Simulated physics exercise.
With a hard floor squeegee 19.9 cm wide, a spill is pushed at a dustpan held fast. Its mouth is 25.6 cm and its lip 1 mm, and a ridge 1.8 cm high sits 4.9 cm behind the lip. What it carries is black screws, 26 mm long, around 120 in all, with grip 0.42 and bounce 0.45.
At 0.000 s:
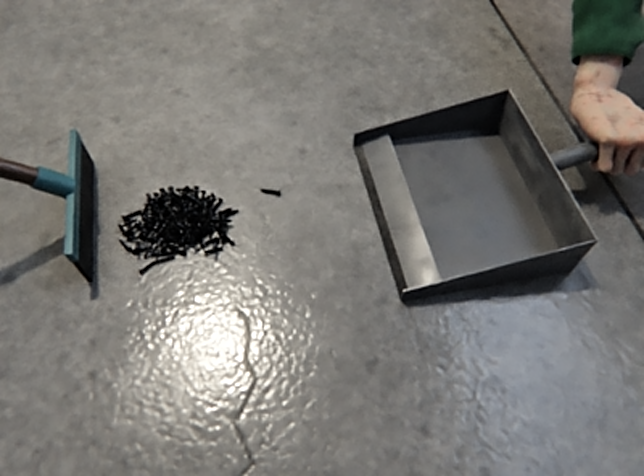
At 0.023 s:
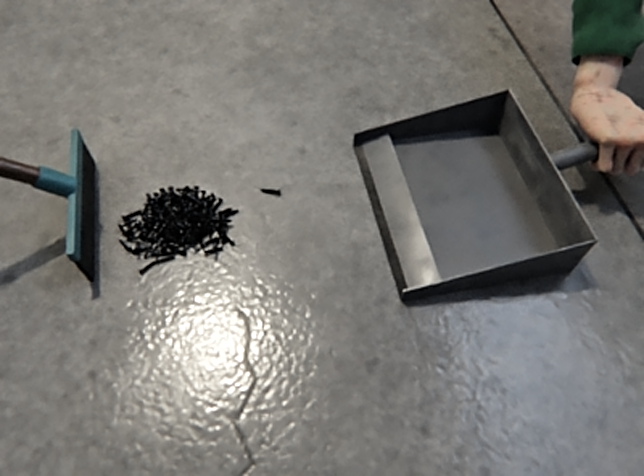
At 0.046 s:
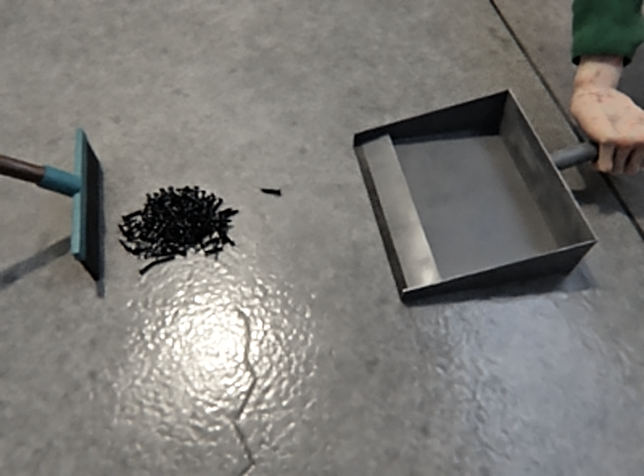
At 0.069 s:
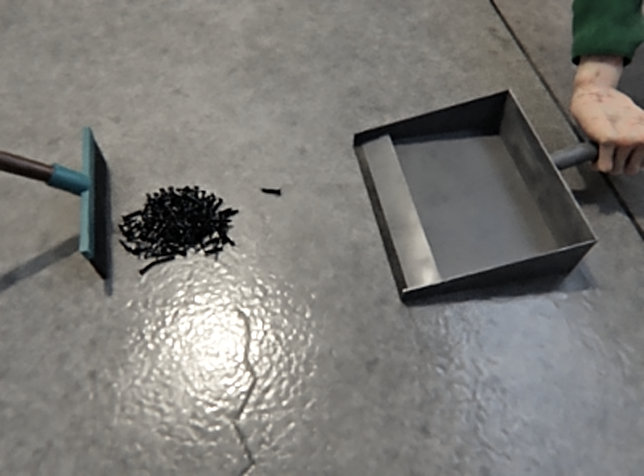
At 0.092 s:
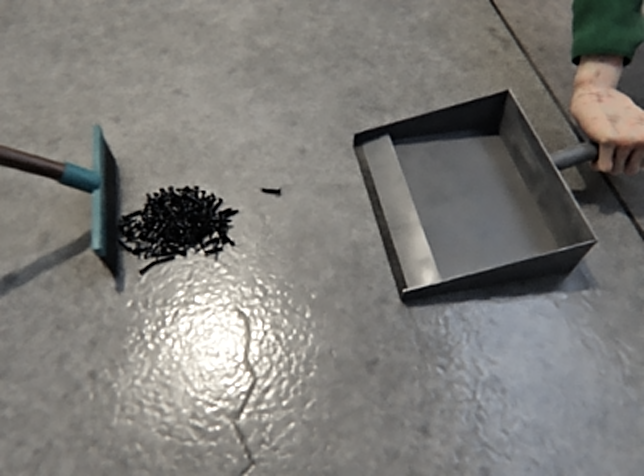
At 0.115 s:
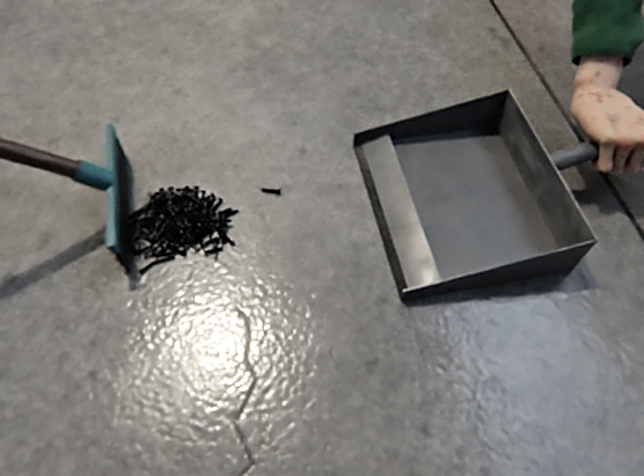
On a smooth grey floor with a thin crack and a glossy patch of reflected light, the view looks down from above and stays still. A teal squeegee with a dark handle stands at left beside a pile of small black screws, one lying apart, while a hand in a green sleeve holds a grey metal dustpan at right. The squeegee slides a short way right and presses into the pile's left edge, while the dustpan stays put.
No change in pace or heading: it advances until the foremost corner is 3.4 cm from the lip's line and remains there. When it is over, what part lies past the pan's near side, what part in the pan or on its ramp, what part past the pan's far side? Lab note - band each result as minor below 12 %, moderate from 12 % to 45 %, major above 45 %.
One by one: Past the pan's near side: A slim portion. In the pan or on its ramp: A middling portion. Past the pan's far side: A slim portion.
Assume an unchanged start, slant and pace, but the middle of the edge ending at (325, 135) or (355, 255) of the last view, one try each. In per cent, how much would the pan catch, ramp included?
About 15 % and 25 %.
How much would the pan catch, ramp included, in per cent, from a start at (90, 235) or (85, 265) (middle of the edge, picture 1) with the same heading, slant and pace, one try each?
First try about 35 per cent, second about 30 per cent.
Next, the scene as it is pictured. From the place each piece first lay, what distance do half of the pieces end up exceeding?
I'd say near 26 cm.
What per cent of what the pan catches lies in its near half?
About 20 percent of it.
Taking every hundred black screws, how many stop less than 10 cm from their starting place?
Roughly 0 in a hundred.
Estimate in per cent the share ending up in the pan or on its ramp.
Roughly 30 per cent.
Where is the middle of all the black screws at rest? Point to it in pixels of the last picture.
Centre at rest, approx.: (364, 188) px.
After 0.32 s, middle of the blade 18 cm from the lip; 0 % over the lip, far side 0 %, near side 0 %.
After 0.45 s, middle of the blade 9 cm from the lip; 0 % over the lip, far side 5 %, near side 0 %.
Then, at 0.72 s, middle of the blade 4 cm from the lip; 30 % over the lip, far side 5 %, near side 0 %.
By 1.7 s all is still; near side 0 %, pan 30 %, far side 5 %, in front of the lip or behind the blade 65 %.
